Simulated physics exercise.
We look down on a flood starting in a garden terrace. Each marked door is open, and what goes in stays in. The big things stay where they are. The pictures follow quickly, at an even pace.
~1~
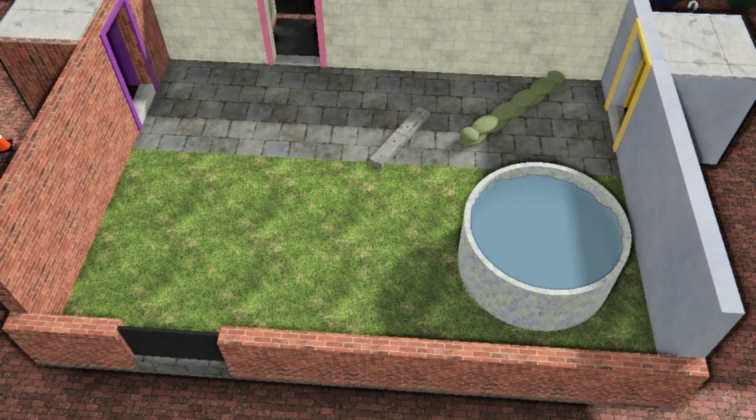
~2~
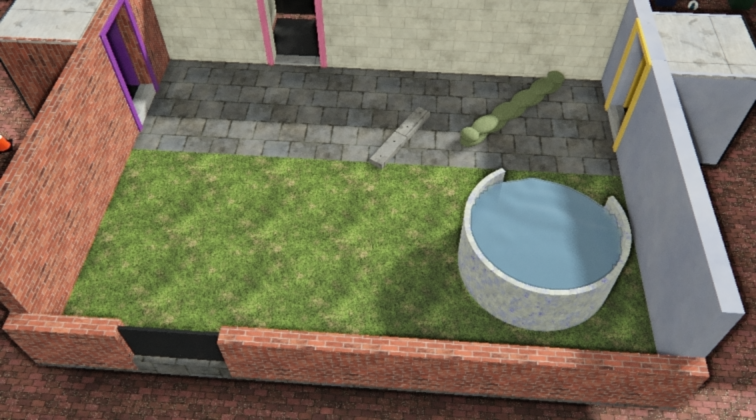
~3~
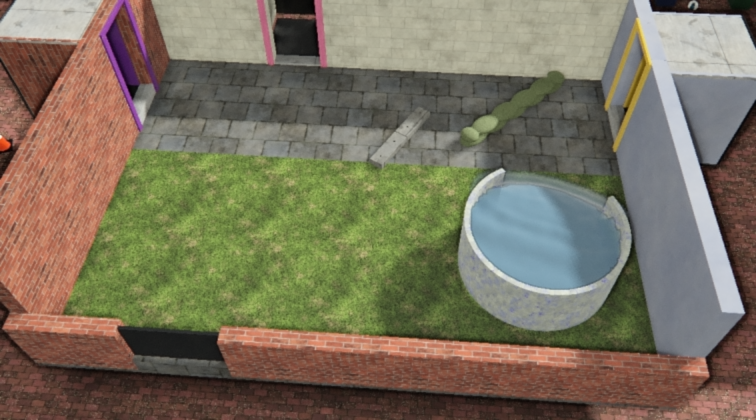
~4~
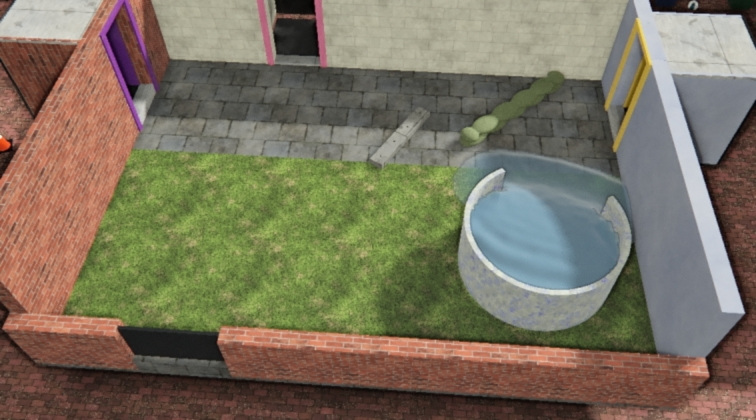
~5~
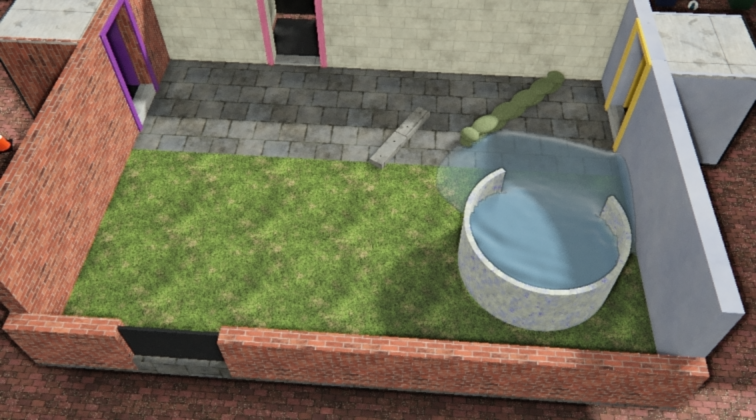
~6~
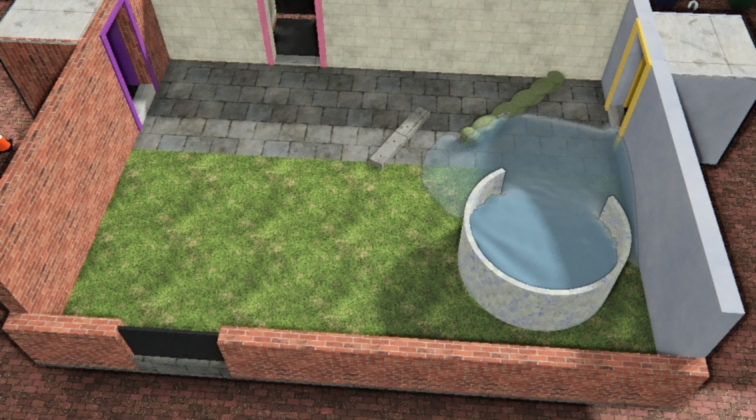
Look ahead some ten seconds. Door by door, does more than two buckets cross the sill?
One by one: The purple door admits no more than that; the pink door admits no more than that; the yellow door lets in a lot.
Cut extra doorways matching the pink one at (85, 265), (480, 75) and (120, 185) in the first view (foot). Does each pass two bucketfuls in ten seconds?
One after the other: Holds, passes that mark, lets less in.
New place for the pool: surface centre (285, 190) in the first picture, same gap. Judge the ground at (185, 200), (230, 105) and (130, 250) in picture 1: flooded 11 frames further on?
In turn: Not flooded, flooded, not flooded.
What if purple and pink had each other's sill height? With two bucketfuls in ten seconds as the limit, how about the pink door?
Then: Pink door keeps below it.
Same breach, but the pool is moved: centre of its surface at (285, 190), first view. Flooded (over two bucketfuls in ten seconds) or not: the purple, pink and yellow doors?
My reading: The purple door holds, the pink door passes that mark, the yellow door lets less in.
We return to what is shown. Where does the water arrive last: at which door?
Last comes the purple one.
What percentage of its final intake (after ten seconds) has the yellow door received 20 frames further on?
Close to 80 %.
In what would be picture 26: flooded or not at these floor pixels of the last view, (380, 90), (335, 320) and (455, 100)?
One after the other: Covered, no water, awash.
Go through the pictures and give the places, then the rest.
Still water in the round tank at (545, 227), in the first frame.
Water pours out on the round tank's far side and has run to a hidden place, in the second frame.
Water pours out on the round tank's far side and has run to (477, 185), in the third frame.
Water pours out on the round tank's far side and has run to (469, 163), in the fourth frame.
Water pours out on the round tank's far side and has run to (455, 152), in the fifth frame.
Water pours out on the round tank's far side and has run to (609, 128), in the sixth frame.
A moment on, water covers 25 % of the floor; the purple door not reached, the pink door not reached, the yellow door under two buckets in.
Next, water covers 25 % of the floor; the purple door not reached, the pink door not reached, the yellow door over two buckets in.
Then, water covers 45 % of the floor; the purple door not reached, the pink door wet at the sill, nothing in, the yellow door far over two buckets in.
Later, water covers 75 % of the floor; the purple door wet at the sill, nothing in, the pink door wet at the sill, nothing in, the yellow door far over two buckets in.
In the end, water covers 95 % of the floor; the purple door wet at the sill, nothing in, the pink door wet at the sill, nothing in, the yellow door far over two buckets in.
